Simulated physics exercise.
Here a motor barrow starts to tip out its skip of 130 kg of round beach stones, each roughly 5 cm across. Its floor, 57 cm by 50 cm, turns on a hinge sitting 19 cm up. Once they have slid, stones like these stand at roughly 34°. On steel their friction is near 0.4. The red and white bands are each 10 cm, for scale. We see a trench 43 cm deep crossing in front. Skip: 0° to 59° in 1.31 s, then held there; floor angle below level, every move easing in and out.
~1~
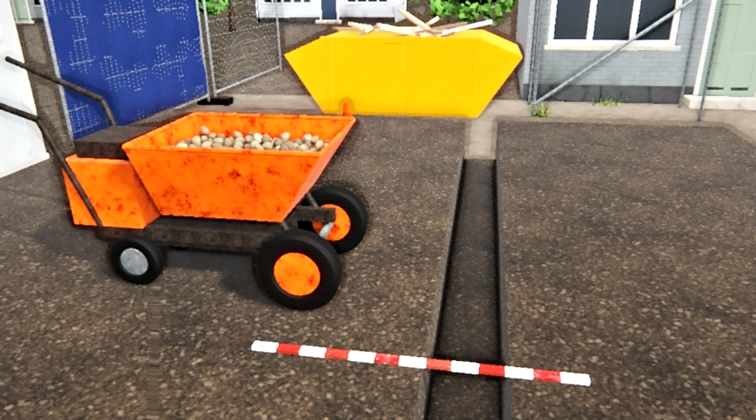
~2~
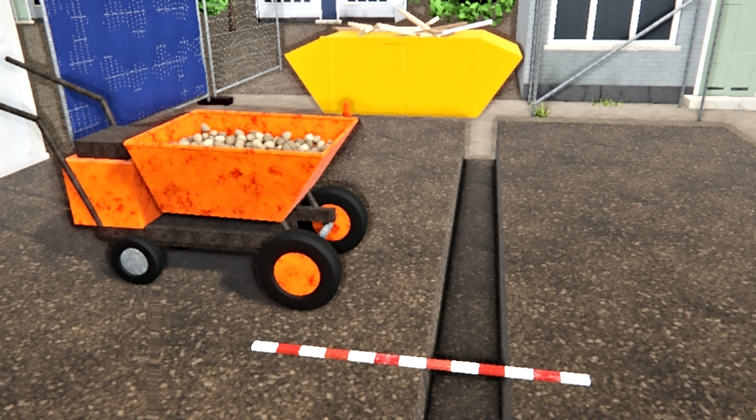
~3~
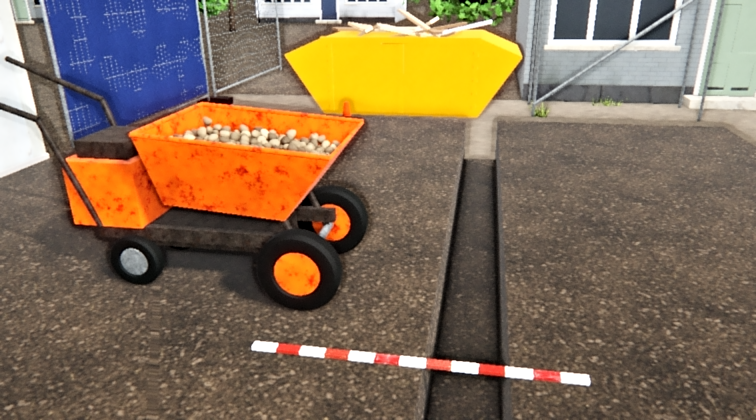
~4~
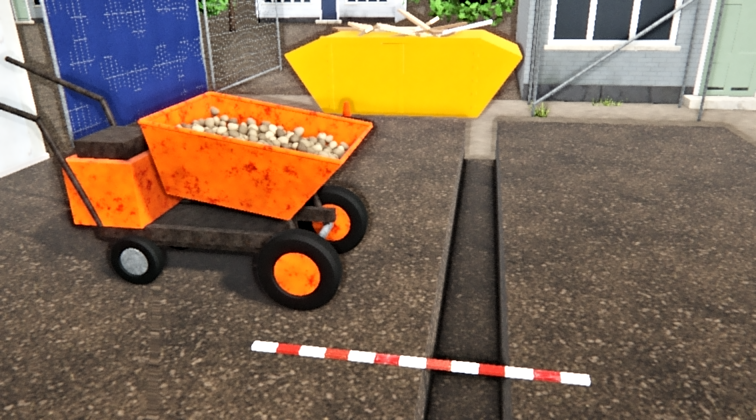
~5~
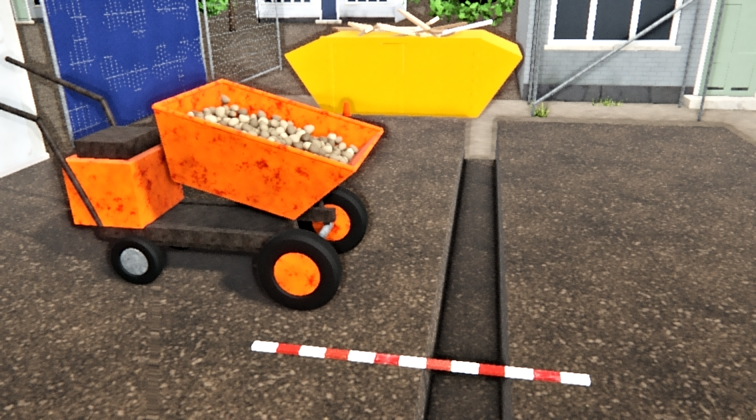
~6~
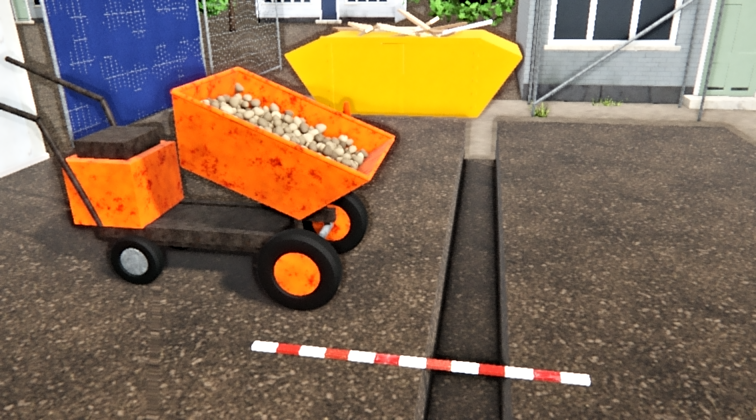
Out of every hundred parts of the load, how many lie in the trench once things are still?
Around 62 out of 100.
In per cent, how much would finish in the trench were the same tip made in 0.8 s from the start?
About 55%.
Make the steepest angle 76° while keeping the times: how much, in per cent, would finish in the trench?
It would be near 90 per cent.
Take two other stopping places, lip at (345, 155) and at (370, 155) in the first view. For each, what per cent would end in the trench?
Near 50 and near 35 percent.
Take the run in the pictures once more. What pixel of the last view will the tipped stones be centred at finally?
Around (468, 353).
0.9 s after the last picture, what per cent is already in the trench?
Roughly 15% by that time.
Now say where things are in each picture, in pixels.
In the first frame, the skip is at 0°, its lip at (319, 155); the top of the load is at (262, 142).
The second frame shows lip at (322, 156), floor tilted 1°, highest stones at (246, 140).
The third frame shows lip at (330, 158), floor tilted 4°, highest stones at (215, 135).
The fourth frame shows lip at (341, 163), floor tilted 9°, highest stones at (211, 124).
In the fifth frame, the skip is at 16°, its lip at (354, 170); the top of the load is at (221, 112).
In the sixth frame, the skip is at 22°, its lip at (369, 179); the top of the load is at (231, 100).
Then, 0.4 s after the last picture the floor is at 50°, 100 % in the skip; the foremost stones are at (400, 196).
Then, 0.9 s after the last picture the floor is at 59°, 86 % in the skip, 1 % short of the trench, 13 % in the trench; the foremost stones are at (495, 320).
Then, 1.2 s after the last picture the floor is at 59°, 61 % in the skip, 1 % short of the trench, 35 % in the trench, 3 % past the trench; the foremost stones are at (561, 302).
Then, 3.2 s after the last picture the floor is at 59°, 34 % in the skip, 1 % short of the trench, 62 % in the trench, 3 % past the trench; the foremost stones are at (628, 302).
